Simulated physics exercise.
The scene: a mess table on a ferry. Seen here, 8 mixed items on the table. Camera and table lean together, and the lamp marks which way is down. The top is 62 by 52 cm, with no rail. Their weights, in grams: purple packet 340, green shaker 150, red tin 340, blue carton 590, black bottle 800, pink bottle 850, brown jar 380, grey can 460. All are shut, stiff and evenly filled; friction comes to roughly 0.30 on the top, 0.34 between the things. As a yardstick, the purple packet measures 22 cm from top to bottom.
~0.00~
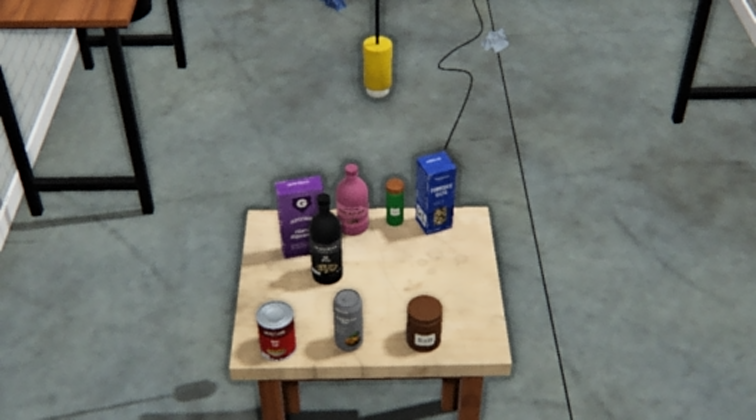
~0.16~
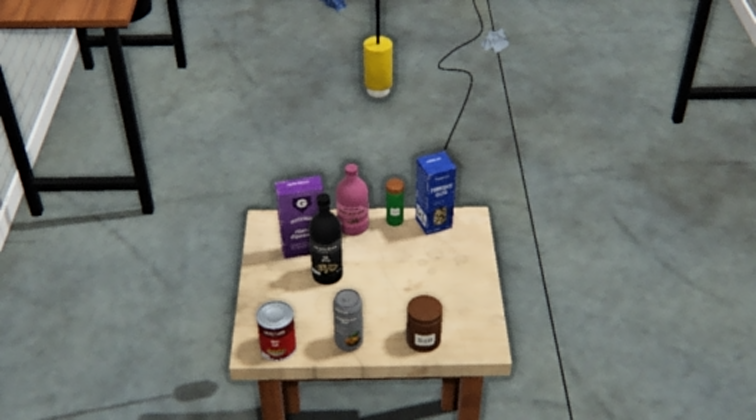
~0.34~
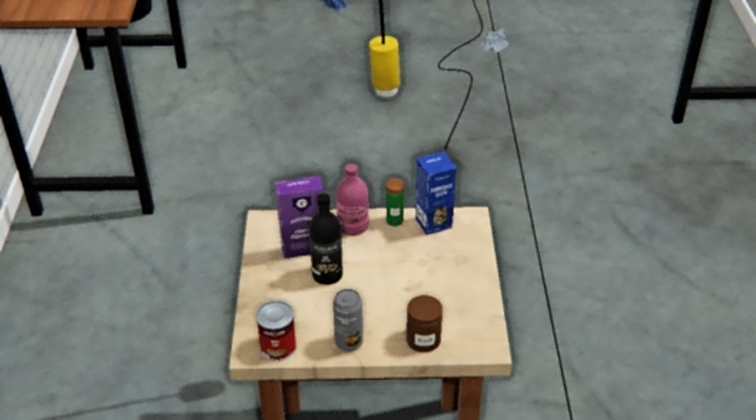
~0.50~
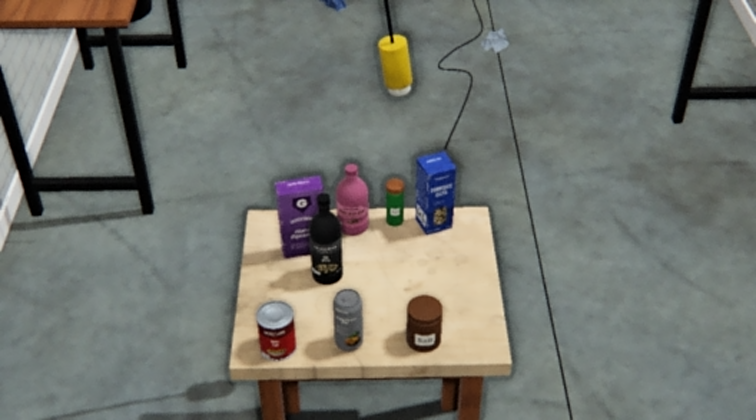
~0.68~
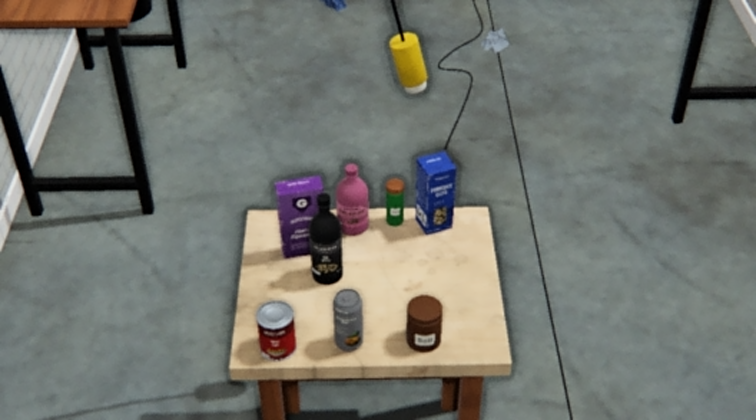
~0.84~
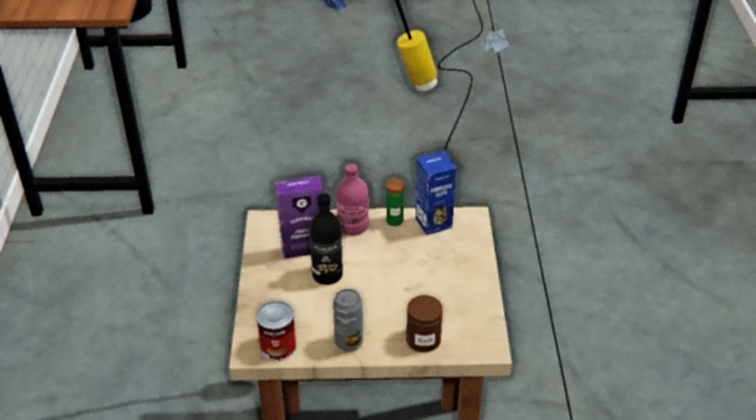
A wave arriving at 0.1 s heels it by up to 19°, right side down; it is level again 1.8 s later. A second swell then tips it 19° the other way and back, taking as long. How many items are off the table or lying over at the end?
In all, not one.
By 1.14 s, floor tilted 18°, right side down; purple packet 2 cm from its spot near (310, 218); green shaker 2 cm from its spot near (401, 203); blue carton 2 cm from its spot.
By 1.34 s, floor tilted 13°, right side down; purple packet 4 cm from its spot near (319, 218); green shaker 4 cm from its spot near (409, 203); blue carton 4 cm from its spot.
By 2.94 s, floor tilted 18°, left side down; purple packet 3 cm from its spot near (313, 218); green shaker 2 cm from its spot near (404, 203); blue carton 3 cm from its spot.
By 3.14 s, floor tilted 13°, left side down.
When it is over (4.2 s), all 8 within 5 cm of the start. In the last view, purple packet near (302, 219), green shaker near (395, 203).
